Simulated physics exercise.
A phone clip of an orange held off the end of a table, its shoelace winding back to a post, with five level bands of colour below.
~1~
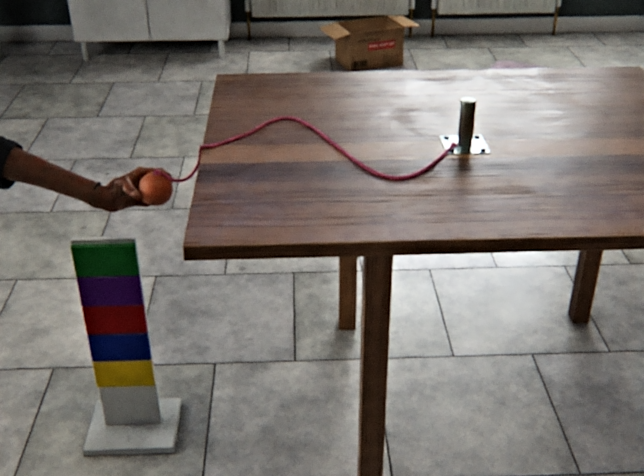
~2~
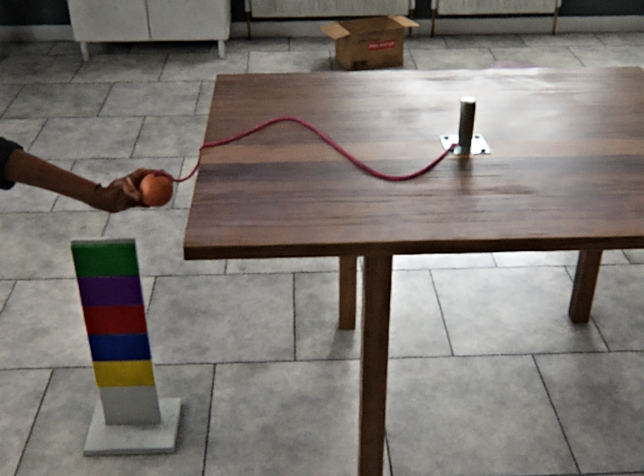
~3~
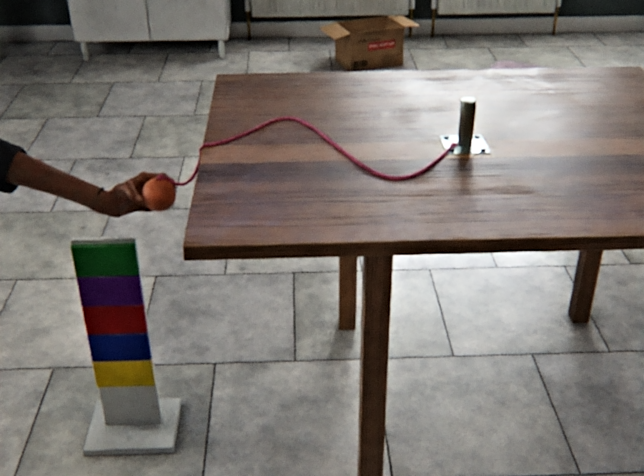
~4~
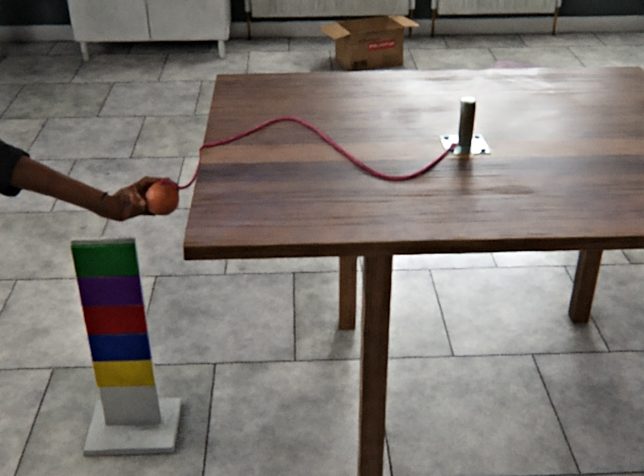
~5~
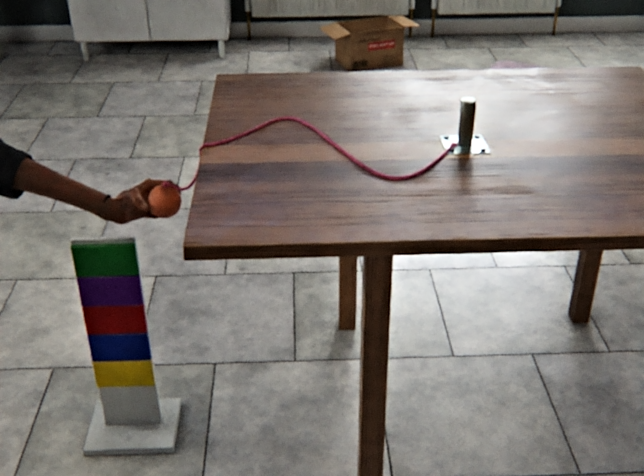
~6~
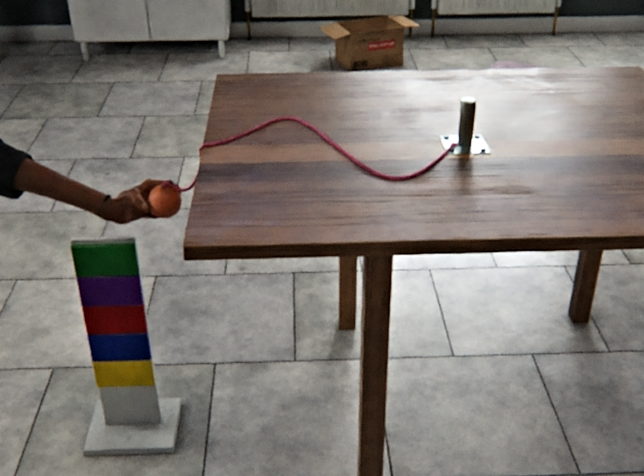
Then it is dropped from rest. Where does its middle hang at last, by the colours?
Its middle rests at the blue band.
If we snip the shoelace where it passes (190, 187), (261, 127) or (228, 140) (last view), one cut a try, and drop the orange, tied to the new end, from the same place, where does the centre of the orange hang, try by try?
Near (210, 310), (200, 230) and (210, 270).
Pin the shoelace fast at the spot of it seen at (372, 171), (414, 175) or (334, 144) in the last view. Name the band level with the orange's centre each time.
One after the other, red; red; purple.
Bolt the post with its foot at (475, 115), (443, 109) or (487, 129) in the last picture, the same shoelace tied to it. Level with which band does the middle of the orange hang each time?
Taking them in turn: Red; blue; red.
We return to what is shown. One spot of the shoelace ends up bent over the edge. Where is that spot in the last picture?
It lies at about (308, 125).
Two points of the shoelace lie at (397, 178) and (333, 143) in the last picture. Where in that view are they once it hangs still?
The first at (355, 148), the second at (253, 153).
Soon after, orange near (212, 318); level with red.
After that, orange near (221, 346); level with blue.
In the end, orange near (220, 346); level with blue. The blue one.
